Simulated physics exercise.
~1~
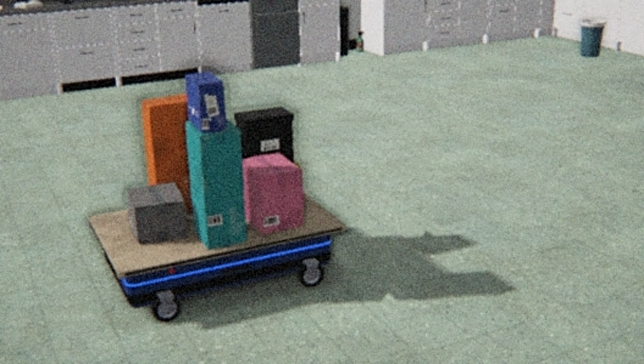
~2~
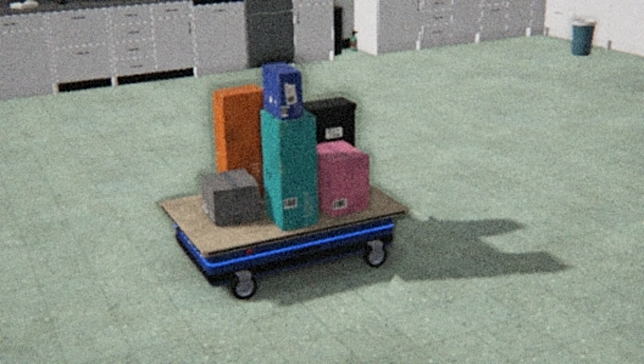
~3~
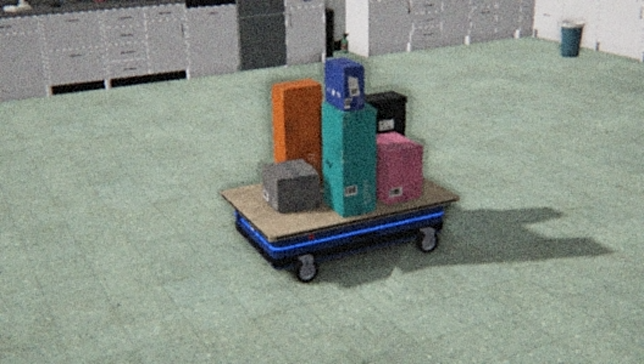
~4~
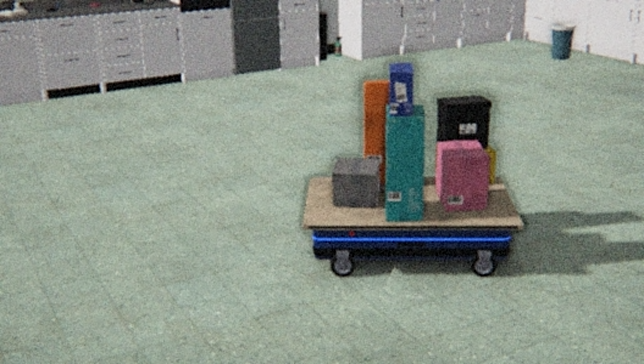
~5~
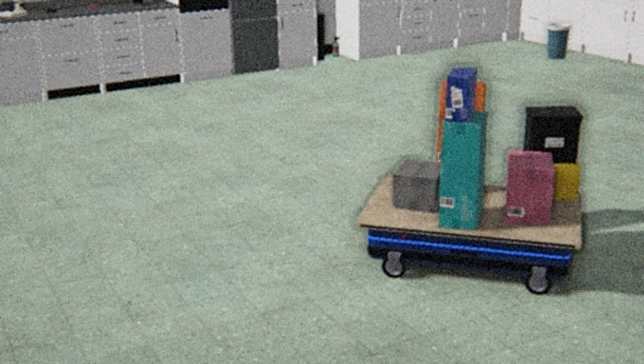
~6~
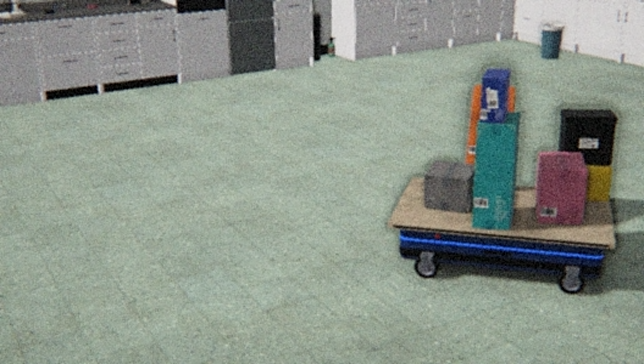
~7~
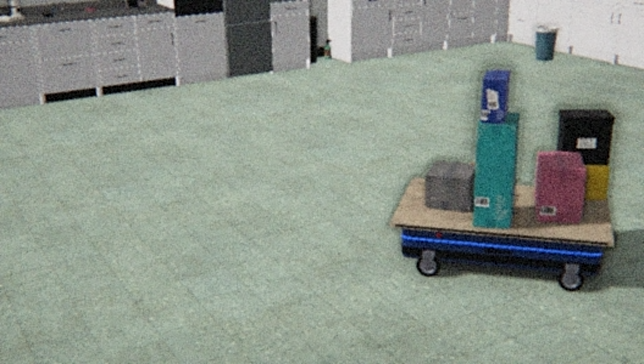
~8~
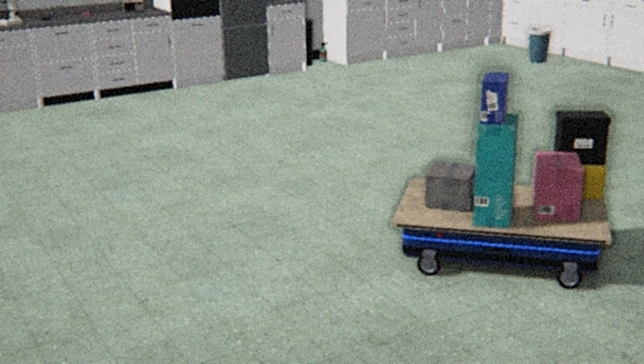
A low delivery cart with a tan deck and a blue light strip carries upright boxes across a pale green floor, seen from slightly above, with white cabinets and a bin behind. A tall turquoise box stands in front with a blue parcel above it, a grey parcel at left, a pink box at right, and an orange box and black tote behind. The cart rolls right and turns, and a yellow parcel comes into view beneath the tote. The orange box leans, then disappears from view behind the turquoise one. The cart stops at right, its other visible load still aboard.
